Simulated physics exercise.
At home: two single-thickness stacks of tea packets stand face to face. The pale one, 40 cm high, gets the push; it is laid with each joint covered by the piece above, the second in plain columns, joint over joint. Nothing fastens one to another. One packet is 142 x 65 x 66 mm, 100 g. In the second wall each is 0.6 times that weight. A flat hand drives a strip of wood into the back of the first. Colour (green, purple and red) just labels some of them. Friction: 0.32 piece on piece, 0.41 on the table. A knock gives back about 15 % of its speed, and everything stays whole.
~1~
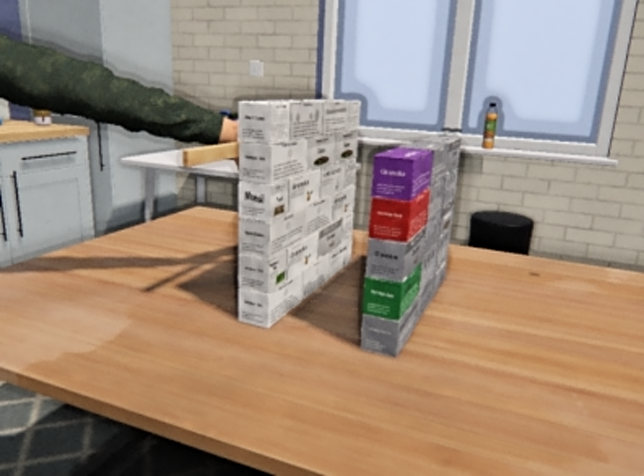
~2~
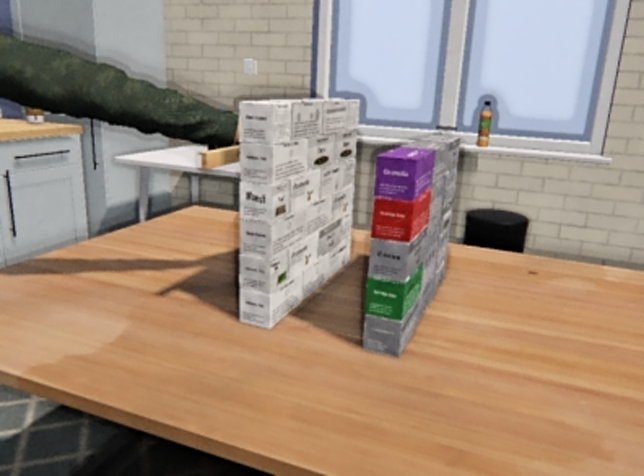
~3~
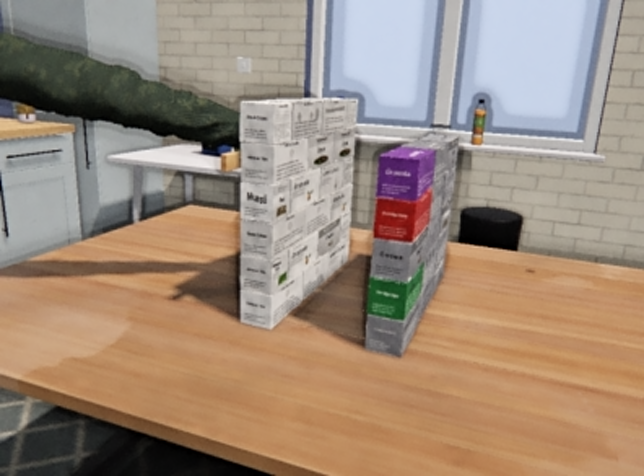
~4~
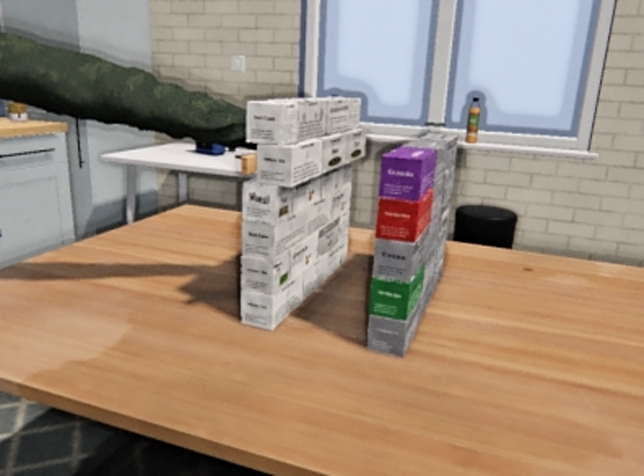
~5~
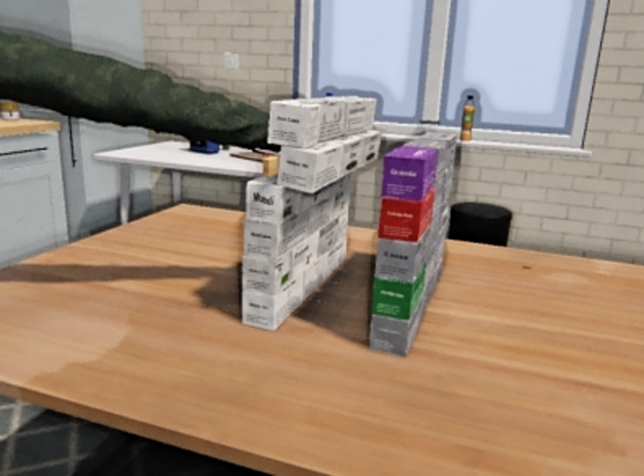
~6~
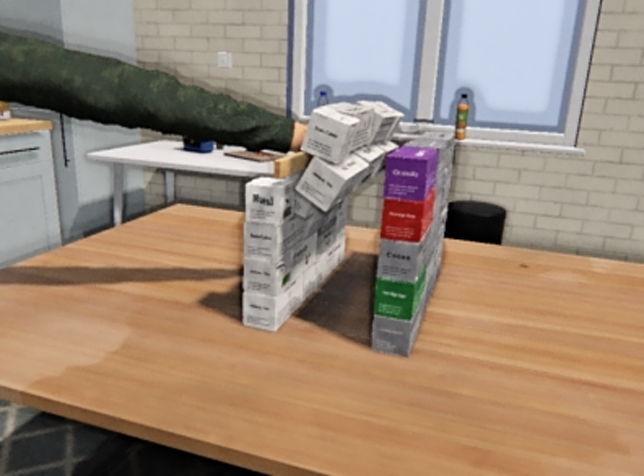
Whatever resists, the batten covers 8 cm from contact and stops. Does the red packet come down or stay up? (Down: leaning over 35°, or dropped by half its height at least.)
It drops.
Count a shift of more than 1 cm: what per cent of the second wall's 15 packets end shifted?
It is 95 per cent.
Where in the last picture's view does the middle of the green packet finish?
Near (489, 337).
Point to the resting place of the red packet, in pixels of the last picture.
Near (613, 362).
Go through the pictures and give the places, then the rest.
In the first picture (pixels give the middle of a visible side; the camera moves round a little), batten (185, 159) 8 cm from the wall; red packet (389, 221); purple packet (392, 178); green packet (382, 300); none of the others has stirred.
Batten (204, 161) 43 mm from the wall; red packet (391, 221), in the second picture.
Batten (223, 163) 7 mm from the wall; red packet (394, 221), in the third picture.
Batten (244, 166) 29 mm in; red packet (396, 221), in the fourth picture.
Batten (266, 168) 6 cm in; red packet (399, 221); none of the others has stirred, in the fifth picture.
Batten (277, 170) 8 cm in, stopped; red packet (401, 221); purple packet (405, 179); green packet (394, 300); none of the others has stirred, in the sixth picture.
Then, 0.18 s past the last view, 10 of the pale wall down; none of the 15 packets of the second wall down, 15 disturbed; red packet 4° from how it stood; purple packet 4° from how it stood.
Then, 0.44 s past the last view, 10 of the pale wall down; 12 of the 15 packets of the second wall down; red packet 36° from how it stood, 38 mm lower; green packet 36° from how it stood.
In the end, 10 of the pale wall down; 13 of the 15 packets of the second wall down; red packet on its side; green packet on its side; purple packet on its side. From the last view, middles, red packet near (613, 362), green packet near (489, 337).
